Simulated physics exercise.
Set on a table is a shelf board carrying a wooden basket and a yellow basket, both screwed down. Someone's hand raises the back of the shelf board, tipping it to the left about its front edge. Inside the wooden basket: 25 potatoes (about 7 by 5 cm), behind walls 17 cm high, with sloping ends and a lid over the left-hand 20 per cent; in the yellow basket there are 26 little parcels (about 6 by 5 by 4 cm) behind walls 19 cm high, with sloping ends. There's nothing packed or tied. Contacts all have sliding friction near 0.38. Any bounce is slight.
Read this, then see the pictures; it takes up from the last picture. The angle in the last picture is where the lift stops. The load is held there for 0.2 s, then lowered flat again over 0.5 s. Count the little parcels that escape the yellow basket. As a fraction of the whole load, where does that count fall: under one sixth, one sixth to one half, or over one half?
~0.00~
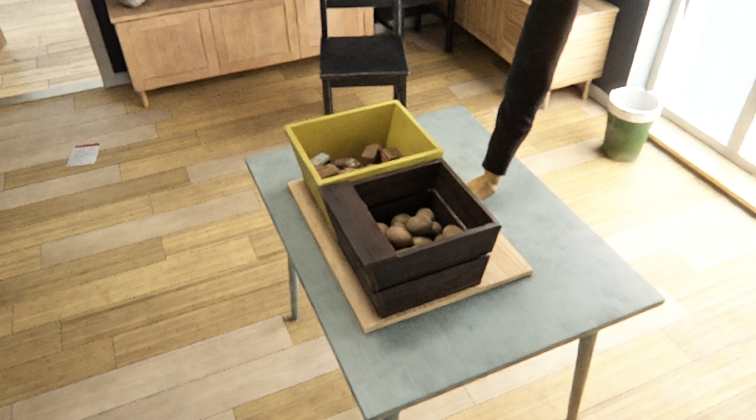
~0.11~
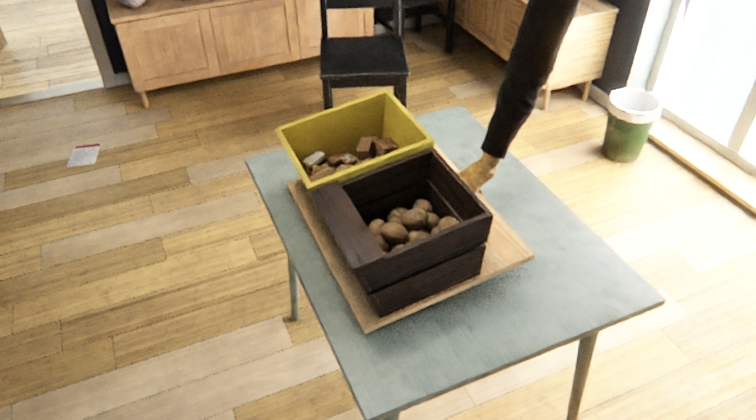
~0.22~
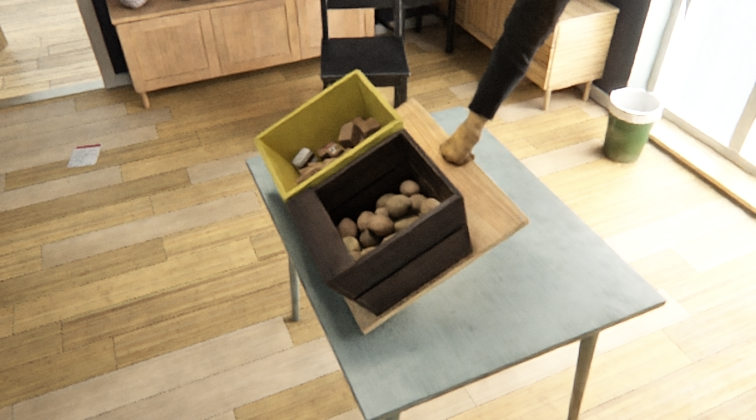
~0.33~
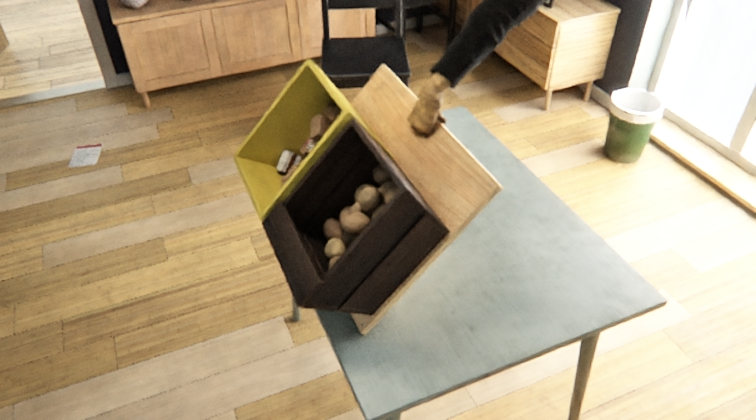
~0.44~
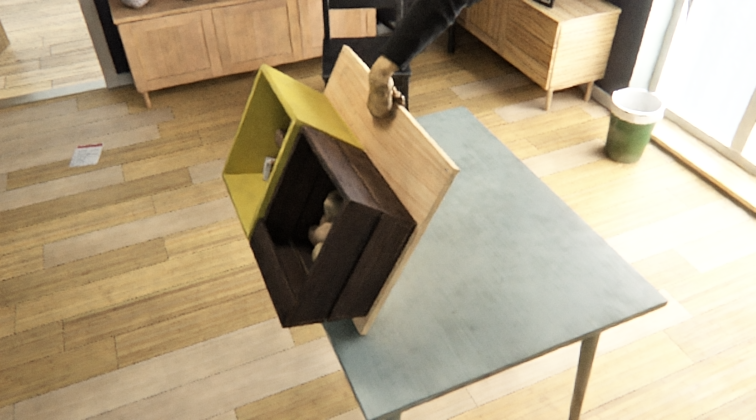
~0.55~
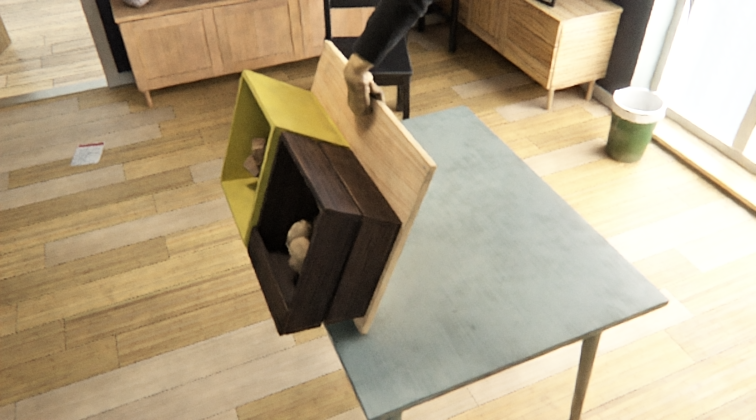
It falls under one sixth of the load.
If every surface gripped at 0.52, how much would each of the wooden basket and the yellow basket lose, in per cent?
That would cost the wooden basket 0 and the yellow basket 10 per cent of the load.
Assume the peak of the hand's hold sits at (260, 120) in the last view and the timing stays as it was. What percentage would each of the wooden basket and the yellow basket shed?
In that case wooden basket sheds 50 percent of its load and yellow basket sheds 100 percent.
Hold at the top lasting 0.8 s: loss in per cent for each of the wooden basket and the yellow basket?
Wooden basket: 0%, yellow basket: 0%.
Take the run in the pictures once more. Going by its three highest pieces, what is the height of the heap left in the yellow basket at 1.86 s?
It stands close to 11 cm high.
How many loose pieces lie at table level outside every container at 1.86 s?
Piece count: Roughly 0.
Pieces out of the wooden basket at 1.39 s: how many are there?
For the wooden basket, some 0.
After 0.76 s, tilt 70°; wooden basket 25 in, 0 out and yellow basket 25 in, 1 out.
After 1.02 s, tilt 31°; wooden basket 25 in, 0 out and yellow basket 25 in, 1 out.
After 1.39 s, tilt 0°; wooden basket 25 in, 0 out and yellow basket 25 in, 1 out.
When it is over (at 1.86 s), wooden basket 25 in, 0 out and yellow basket 25 in, 1 out. Asked share, 1 of 26, 4 per cent.
